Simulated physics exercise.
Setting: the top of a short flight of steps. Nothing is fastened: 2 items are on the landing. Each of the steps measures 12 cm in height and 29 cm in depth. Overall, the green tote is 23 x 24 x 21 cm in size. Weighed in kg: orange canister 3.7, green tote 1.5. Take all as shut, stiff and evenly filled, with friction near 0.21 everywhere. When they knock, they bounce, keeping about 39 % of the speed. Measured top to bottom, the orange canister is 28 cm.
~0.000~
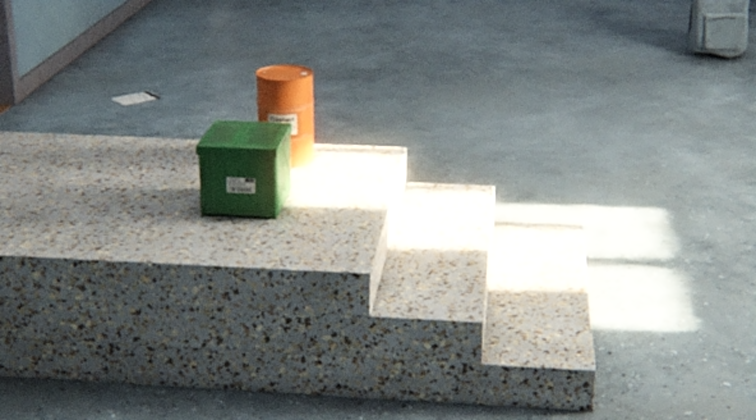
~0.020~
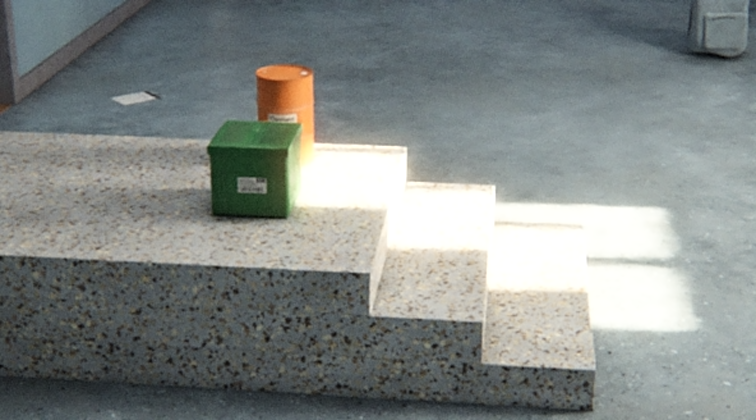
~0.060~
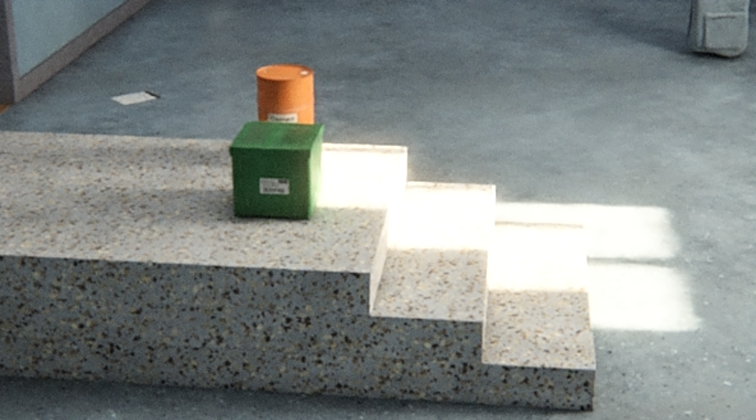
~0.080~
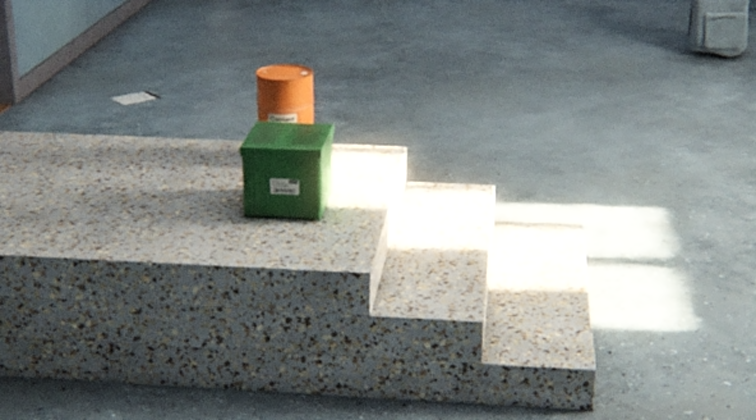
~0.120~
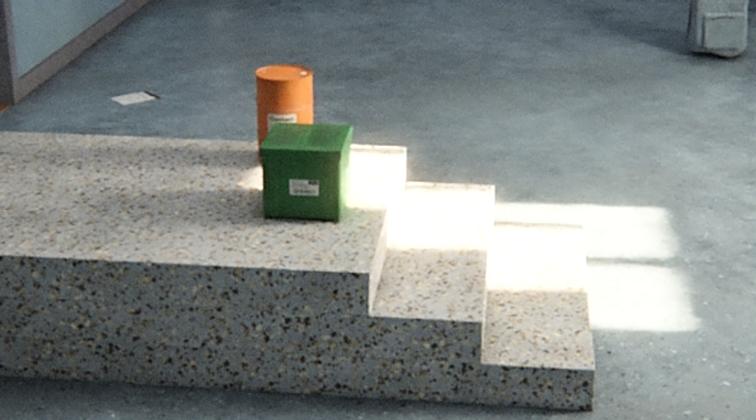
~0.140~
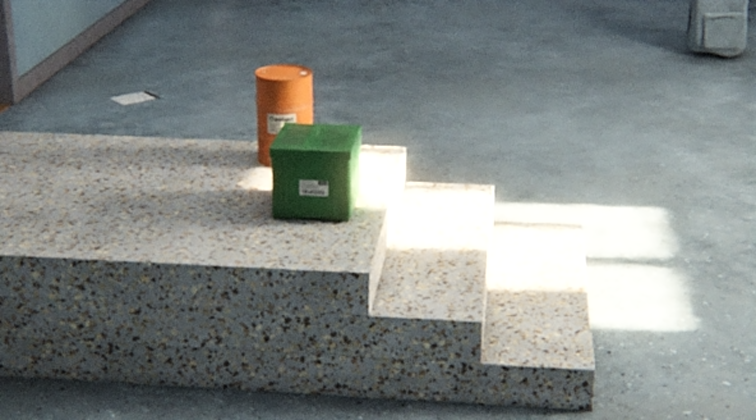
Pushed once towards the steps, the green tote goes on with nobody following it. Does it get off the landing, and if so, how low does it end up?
Yes, right to the bottom.
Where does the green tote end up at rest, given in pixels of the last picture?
It finishes at roughly (738, 305).
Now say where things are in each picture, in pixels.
In the first picture, 41 cm of landing left; green tote (246, 169); orange canister (285, 116).
In the second picture, 38 cm of landing left; green tote (257, 169); orange canister (285, 116).
In the third picture, 32 cm of landing left; green tote (278, 170); orange canister (286, 116).
In the fourth picture, 29 cm of landing left; green tote (289, 170); orange canister (285, 116).
In the fifth picture, 23 cm of landing left; green tote (308, 171); orange canister (285, 116).
In the sixth picture, 20 cm of landing left; green tote (317, 171); orange canister (285, 116).
Around 0.44 s, 11 cm past the top edge and 4 cm lower; green tote near (428, 188).
Around 0.94 s, 45 cm past the top edge and 19 cm lower; green tote near (547, 245).
Around 1.34 s, 84 cm past the top edge and 31 cm lower; green tote near (680, 291).
Finally (2.5 s), 100 cm past the top edge and 35 cm lower; orange canister still in place (within 12 cm). Final places as that camera would see them, green tote near (738, 305).
